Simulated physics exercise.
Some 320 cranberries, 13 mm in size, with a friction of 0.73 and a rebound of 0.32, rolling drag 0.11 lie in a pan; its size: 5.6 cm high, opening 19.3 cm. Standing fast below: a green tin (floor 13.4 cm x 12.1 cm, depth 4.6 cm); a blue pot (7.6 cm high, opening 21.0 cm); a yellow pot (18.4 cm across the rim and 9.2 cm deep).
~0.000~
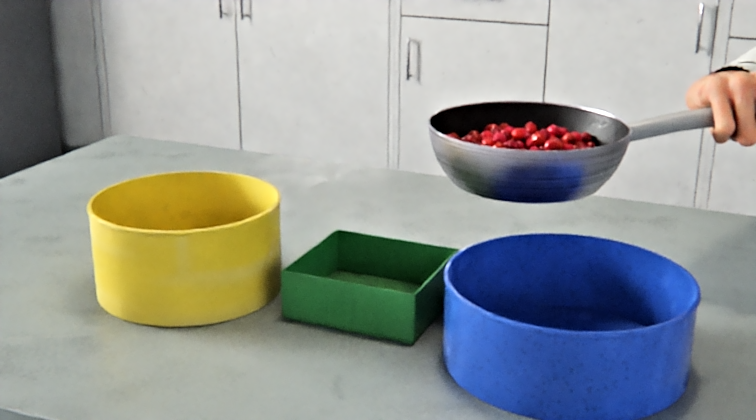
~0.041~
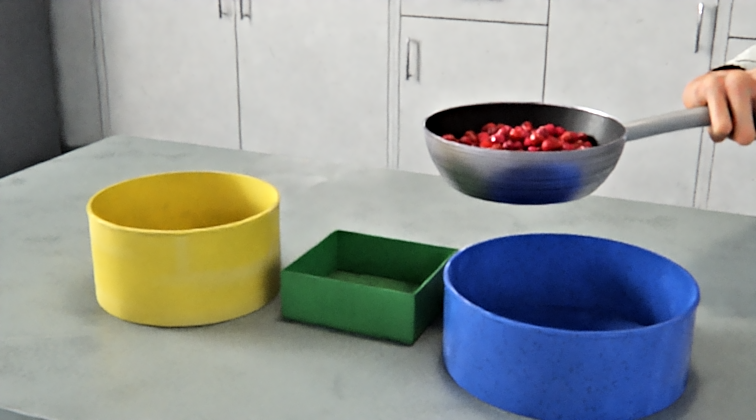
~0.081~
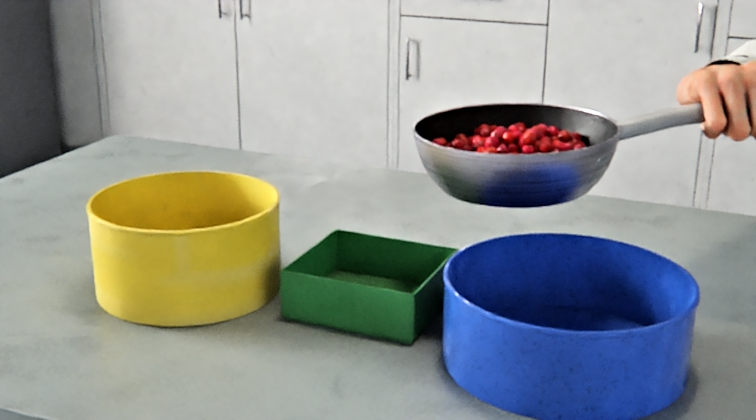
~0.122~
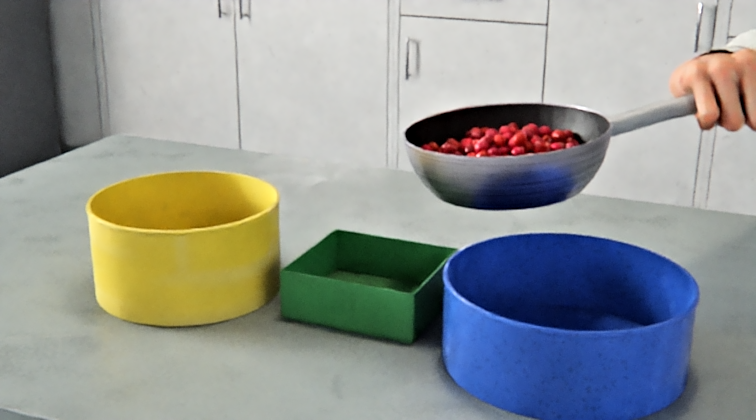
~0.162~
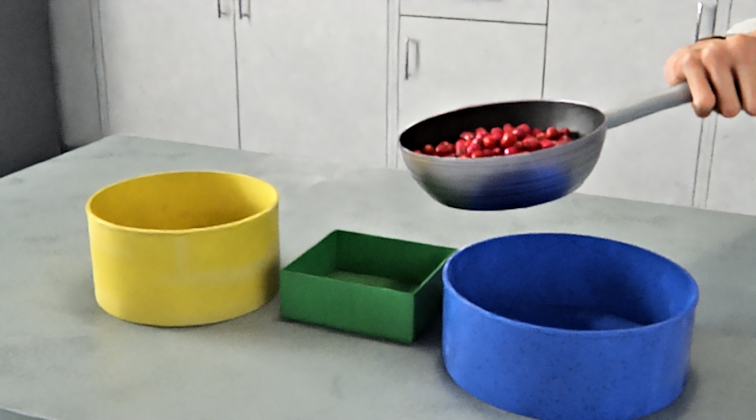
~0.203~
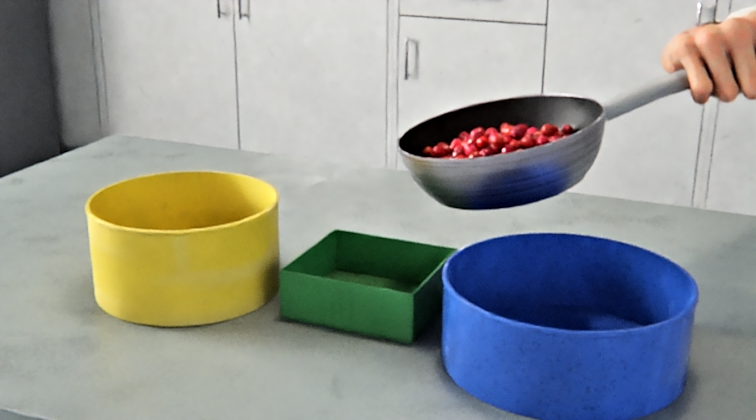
In a room with pale cabinets along the back wall, a grey tabletop is seen from slightly above by a still camera. A round yellow pot stands on the left, a small square green tin in the middle and a wide blue pot on the right, while a hand at the right edge holds a grey pan of red cranberries above them. The hand moves the pan a little to the left, then raises the handle so the pan tilts gently, its left side lower.
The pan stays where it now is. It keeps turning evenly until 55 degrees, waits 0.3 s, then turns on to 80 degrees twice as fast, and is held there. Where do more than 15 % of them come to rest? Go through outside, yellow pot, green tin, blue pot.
Outside everything: Under; in the yellow pot: Under; in the green tin: Over; in the blue pot: Under.
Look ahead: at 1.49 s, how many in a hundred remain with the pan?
About 80 per cent.
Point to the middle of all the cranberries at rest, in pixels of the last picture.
Near (401, 282).
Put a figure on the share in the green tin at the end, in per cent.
Some 75 per cent.
Then, at 0.59 s, tilt 44 degrees; pan 100 %; middle of all pieces near (504, 139).
Then, at 0.91 s, tilt 55 degrees; pan 100 %; middle of all pieces near (476, 152).
After 1.21 s, tilt 68 degrees; pan 90 %, green tin 10 %; middle of all pieces near (470, 160).
Then, at 1.49 s, tilt 80 degrees; pan 80 %, green tin 10 %, in the air 10 %; middle of all pieces near (456, 173).
By 3.3 s all is still; yellow pot 0 %, blue pot 0 %, pan 20 %, outside 5 %, green tin 75 %.
